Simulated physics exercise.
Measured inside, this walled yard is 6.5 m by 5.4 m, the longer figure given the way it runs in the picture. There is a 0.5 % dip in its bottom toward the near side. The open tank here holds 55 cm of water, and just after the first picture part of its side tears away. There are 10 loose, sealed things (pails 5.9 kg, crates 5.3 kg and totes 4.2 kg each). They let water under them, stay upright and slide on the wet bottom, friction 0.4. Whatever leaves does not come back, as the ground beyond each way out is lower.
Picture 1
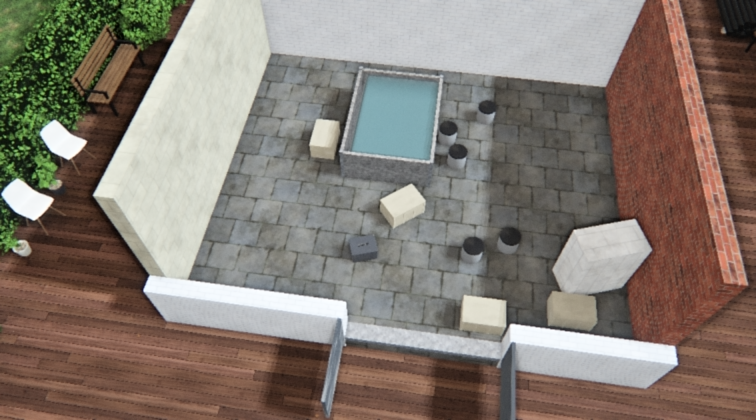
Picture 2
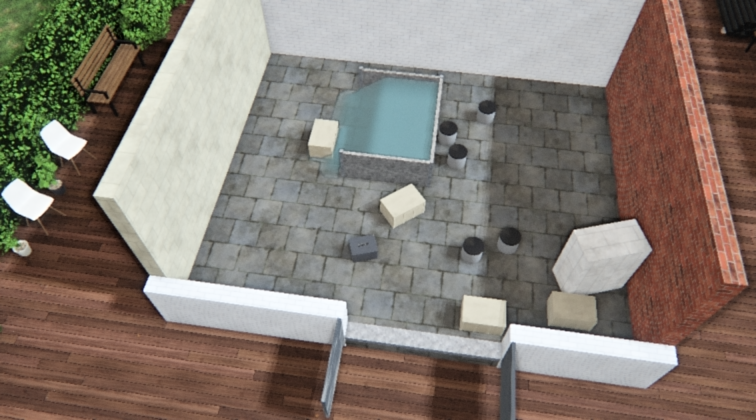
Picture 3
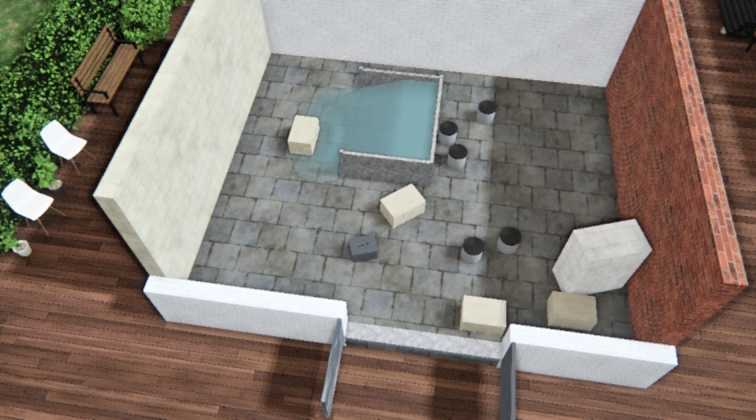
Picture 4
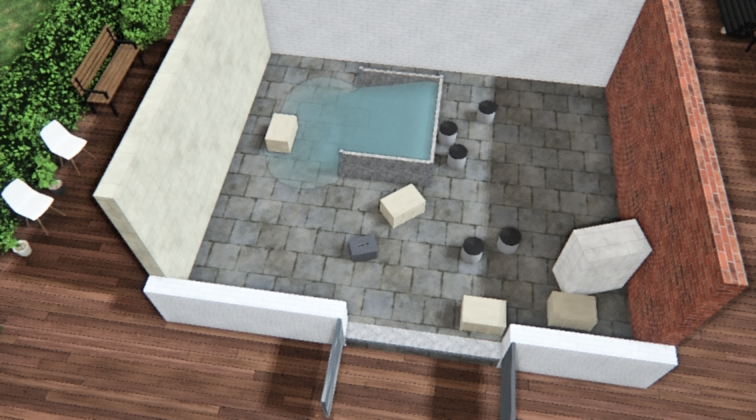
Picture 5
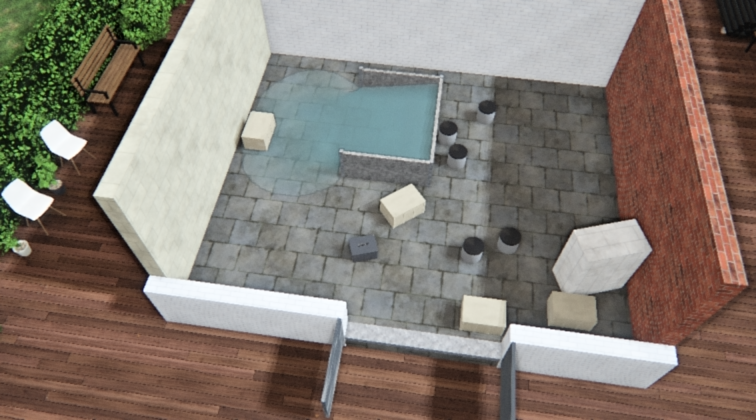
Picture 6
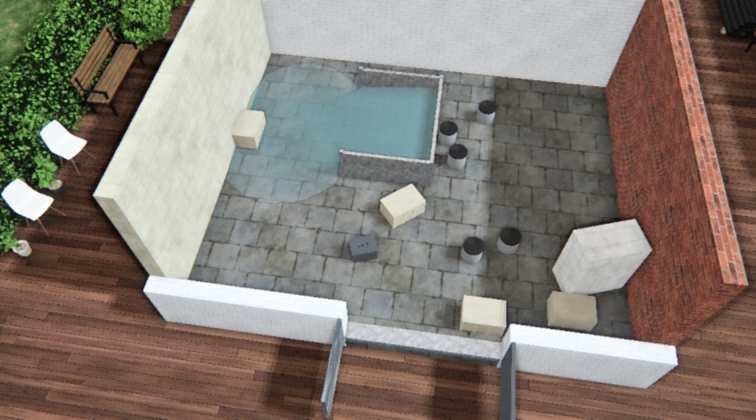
A stone-rimmed tank of blue-green water stands near the back of a grey-paved walled yard, seen from high above by a still camera. Cream blocks, dark round pails and a large pale slab sit around it, between a cream wall at left and a red brick wall at right. The tank's left side opens, and water spreads leftward across the paving, carrying one cream block to the left wall.
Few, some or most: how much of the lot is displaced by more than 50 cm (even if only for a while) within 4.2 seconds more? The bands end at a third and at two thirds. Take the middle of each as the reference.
Share: Less than a third.
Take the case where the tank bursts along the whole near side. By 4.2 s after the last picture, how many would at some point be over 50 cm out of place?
In that case 4 of them.
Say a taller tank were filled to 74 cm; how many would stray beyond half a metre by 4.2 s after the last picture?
I count 4 of them in that case.
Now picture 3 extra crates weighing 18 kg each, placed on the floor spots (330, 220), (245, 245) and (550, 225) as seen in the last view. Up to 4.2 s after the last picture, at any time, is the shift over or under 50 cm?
Answers in order are does not cross, crosses the line and does not cross.
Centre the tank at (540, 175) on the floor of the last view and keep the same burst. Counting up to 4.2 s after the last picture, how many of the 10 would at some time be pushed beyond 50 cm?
Count: 5.
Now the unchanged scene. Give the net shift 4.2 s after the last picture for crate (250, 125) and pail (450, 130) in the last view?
300 cm, then 0 cm.
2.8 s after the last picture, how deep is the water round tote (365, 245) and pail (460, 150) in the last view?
Depths: Near 1 cm, then near 0 cm.
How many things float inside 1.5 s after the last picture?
Count at that moment: 1.
Then, 0.4 s after the last picture 1 of 10 are over 50 cm from their spots; 1 afloat.
Then, 1.5 s after the last picture 1 of 10 are over 50 cm from their spots; 1 afloat.
Then, 2.8 s after the last picture 1 of 10 are over 50 cm from their spots; 1 afloat.
Then, 4.2 s after the last picture 1 of 10 are over 50 cm from their spots, and 1 have been at some point; 1 afloat.
